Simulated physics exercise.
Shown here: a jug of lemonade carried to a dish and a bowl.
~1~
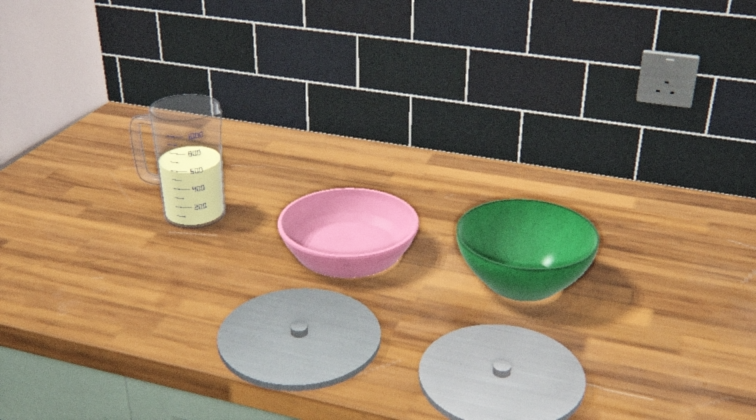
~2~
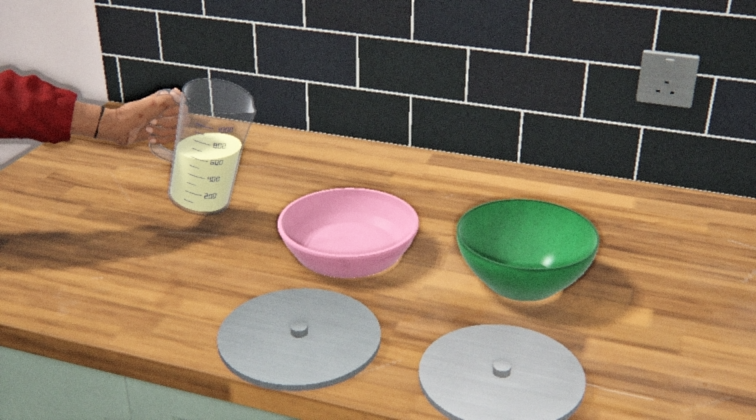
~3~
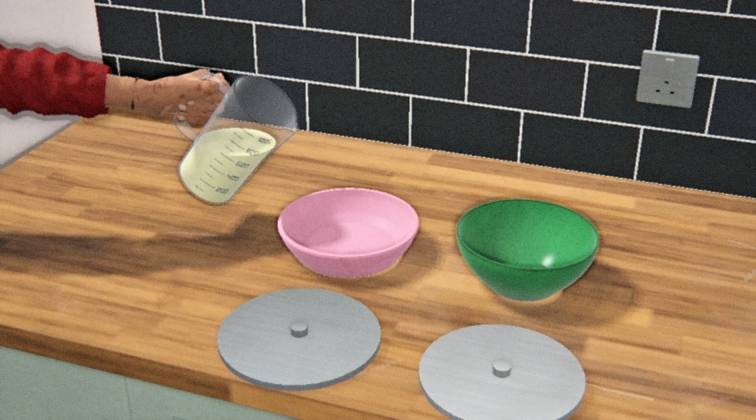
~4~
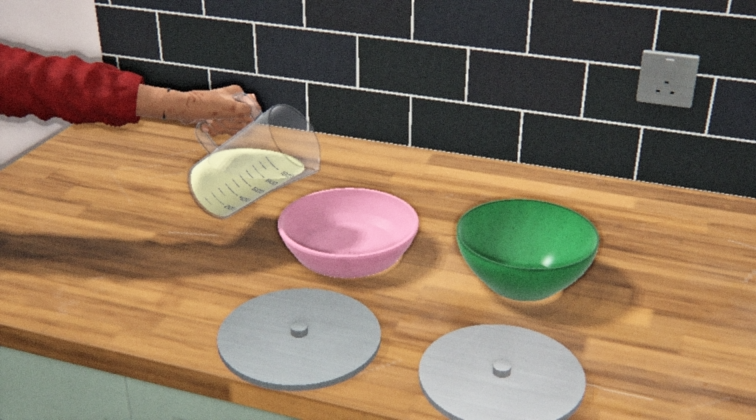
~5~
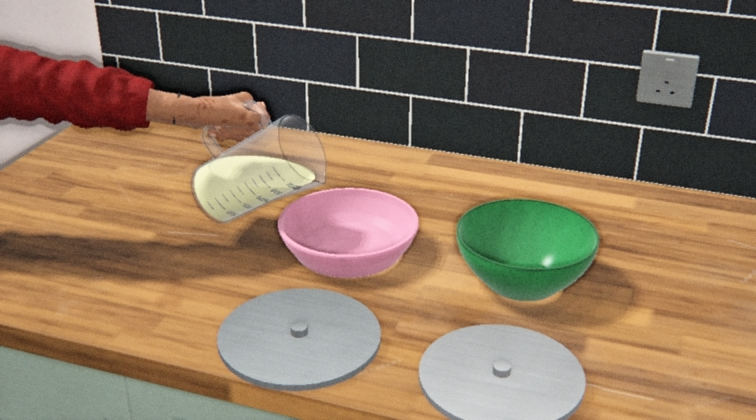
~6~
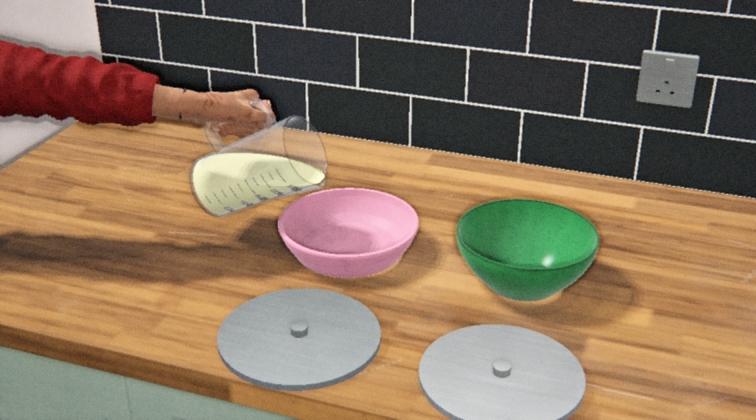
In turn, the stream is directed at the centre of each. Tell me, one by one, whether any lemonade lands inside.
In order: The dish receives it. The bowl receives it.
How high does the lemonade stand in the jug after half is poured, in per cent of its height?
I'd guess around 25 in a hundred.
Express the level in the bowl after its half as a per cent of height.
It stands at around 35 percent.
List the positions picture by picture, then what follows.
Before the pour; jug (190, 160) about half full; dish (349, 237) open; bowl (525, 260) open, in the first picture.
The jug is on its way; jug about half full, surface at (208, 146); dish (349, 237) open, in the second picture.
Tilting; jug (235, 141) tipped 35° with all of its load; bowl (525, 260) open, in the third picture.
No stream yet; jug (253, 163) tipped 50° with all of its load; dish (349, 237) open, in the fourth picture.
Still nothing leaves it; jug (259, 171) tipped 55° with all of its load; bowl (525, 260) open, in the fifth picture.
On the point of pouring; jug (259, 169) tipped 60° with all of its load; dish (349, 237) open; bowl (525, 260) open, in the sixth picture.
A moment on, the lemonade goes into the dish.
Further on, the lemonade goes into the bowl.
When it is over, the dish has its share inside; the bowl has its share inside.
